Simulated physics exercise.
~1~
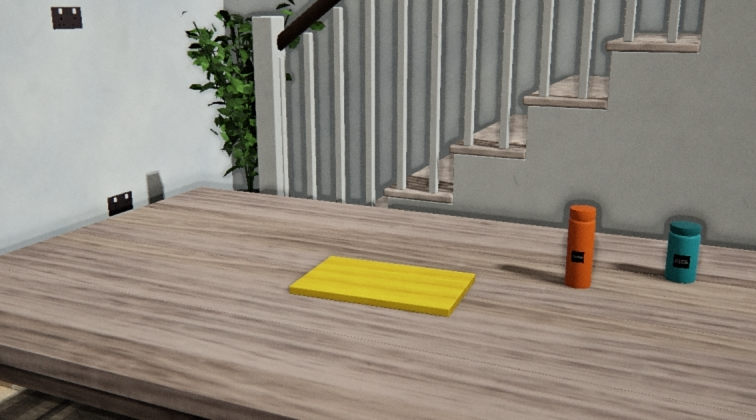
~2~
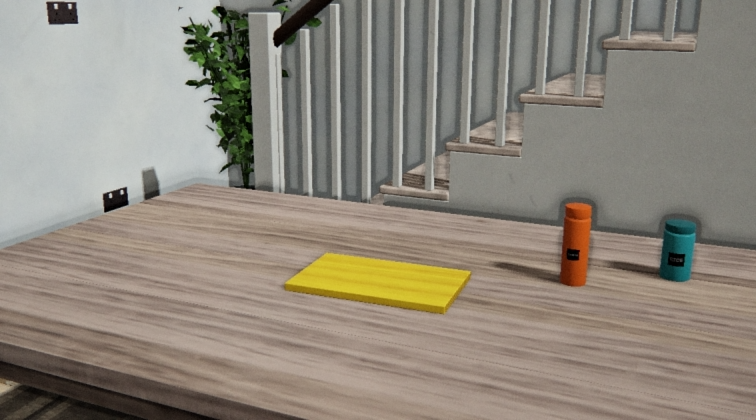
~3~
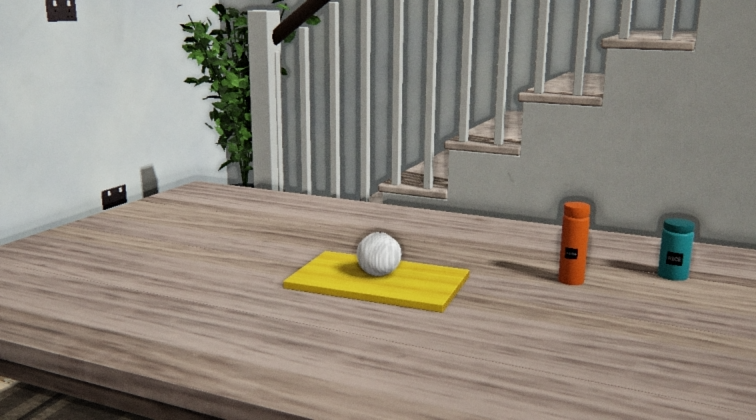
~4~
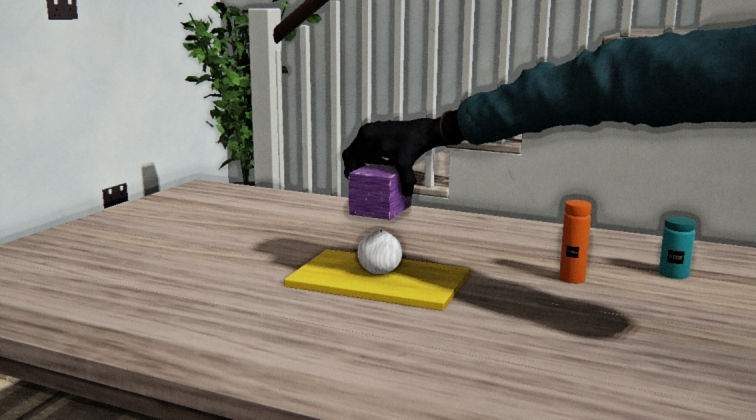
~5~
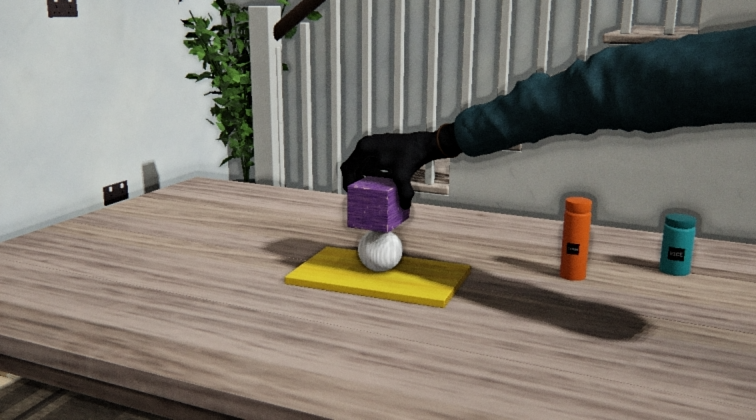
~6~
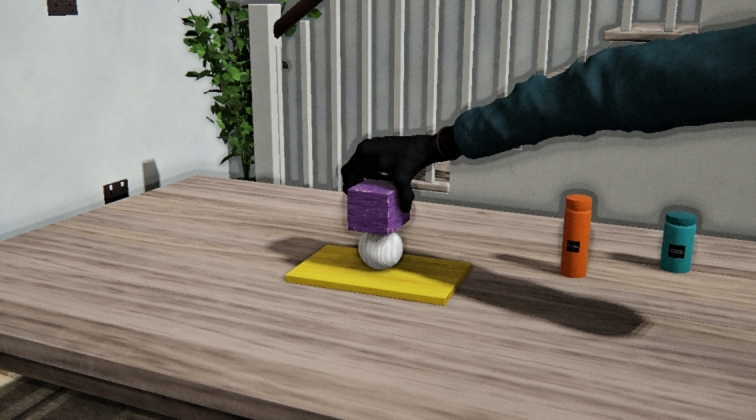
A gloved hand lowering a purple block onto a white onion after it appears on a yellow board atop a wooden table.
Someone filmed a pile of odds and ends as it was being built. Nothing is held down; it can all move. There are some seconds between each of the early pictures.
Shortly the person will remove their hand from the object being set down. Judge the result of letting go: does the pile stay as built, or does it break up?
The pile breaks up.
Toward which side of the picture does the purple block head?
Leftwards.
Then, 0.50 s later than the last frame, purple block tilted by 43° near (356, 207).
Then, 0.60 s later than the last frame, purple block now fallen.
Then, 0.70 s later than the last frame, things are still on the move.
When it is over, fallen, purple block; the other 4 as before. End places, in pixels of the last picture, purple block near (330, 240). The pile gives way.
